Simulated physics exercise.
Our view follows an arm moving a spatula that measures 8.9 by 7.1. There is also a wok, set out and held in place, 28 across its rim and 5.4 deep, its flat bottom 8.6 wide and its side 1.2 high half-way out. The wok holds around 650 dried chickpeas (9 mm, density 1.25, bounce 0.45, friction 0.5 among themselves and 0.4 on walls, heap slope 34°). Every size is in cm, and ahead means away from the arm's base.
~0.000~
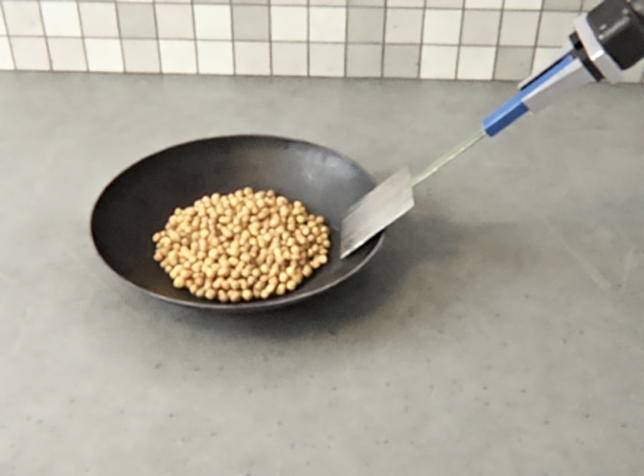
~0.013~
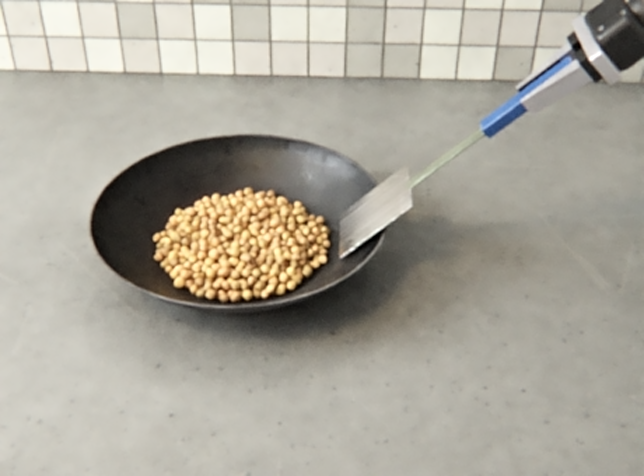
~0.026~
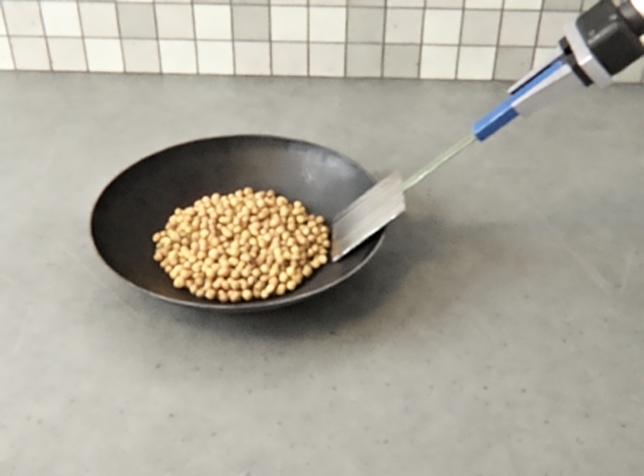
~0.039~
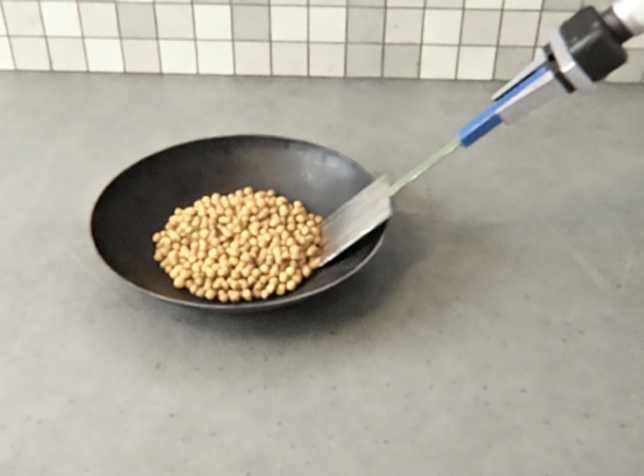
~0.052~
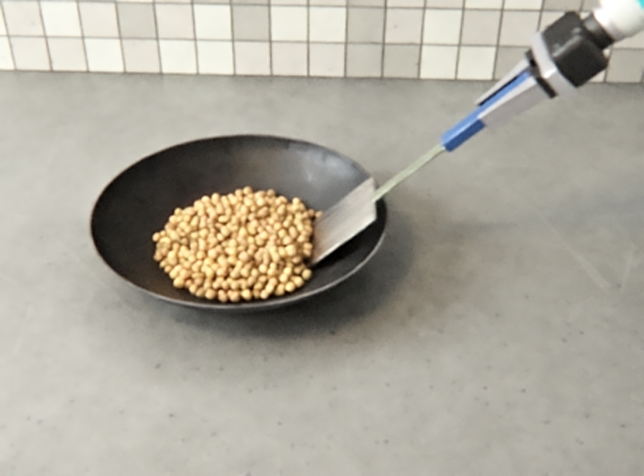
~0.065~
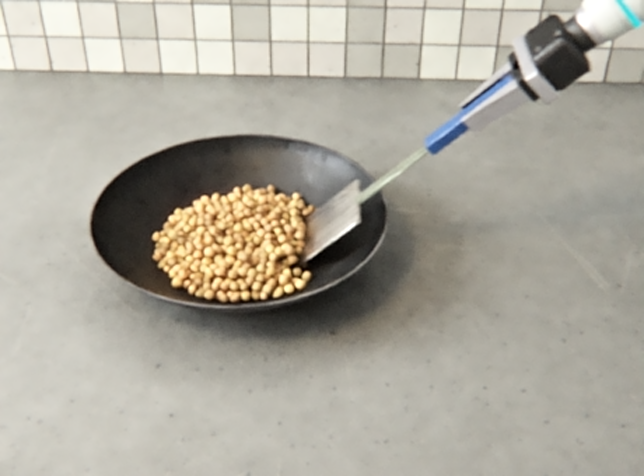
A robotic arm with a black-and-silver joint and a blue grip reaches in from the upper right over a grey countertop, seen from slightly above, with white and grey tiles behind. Its flat metal spatula rests inside the right side of a black wok holding a heap of tan chickpeas. The arm slides the spatula left and slightly down into the heap's edge, nudging a few chickpeas, while the wok and camera stay still.
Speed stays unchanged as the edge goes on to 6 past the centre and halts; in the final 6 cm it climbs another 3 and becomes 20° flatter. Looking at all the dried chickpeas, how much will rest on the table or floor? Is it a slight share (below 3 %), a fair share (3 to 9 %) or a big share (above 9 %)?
It is a fair share.
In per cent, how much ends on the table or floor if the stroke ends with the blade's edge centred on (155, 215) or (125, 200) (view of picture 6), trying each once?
The two tries give near 20 and near 30 in a hundred.
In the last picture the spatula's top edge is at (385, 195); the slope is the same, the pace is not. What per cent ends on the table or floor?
About 0 per cent.
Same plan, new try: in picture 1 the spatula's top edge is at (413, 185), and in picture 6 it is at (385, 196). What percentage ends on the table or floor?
Roughly 0 %.
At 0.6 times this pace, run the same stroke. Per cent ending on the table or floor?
About 0 per cent.
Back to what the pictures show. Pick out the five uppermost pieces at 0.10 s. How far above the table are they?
About 5 centimetres.
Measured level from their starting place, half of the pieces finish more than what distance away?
Level distance of roughly 4 cm.
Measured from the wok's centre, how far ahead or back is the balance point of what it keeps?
I'd put it at roughly 4.5 cm toward the front.
After 0.10 s, sloping 44°, highest piece 6 above the table; 652 in the wok.
After 0.13 s, sloping 37°, highest piece 7 above the table; 652 in the wok.
After 0.34 s, sloping 24°, highest piece 7 above the table; 620 in the wok, 23 on the table or floor, 9 on the blade or in flight.
After 1.39 s, sloping 24°, highest piece 5 above the table; 620 in the wok, 32 on the table or floor.
In the end, 620 in the wok, 32 on the table or floor. That is 5 % on the table or floor.
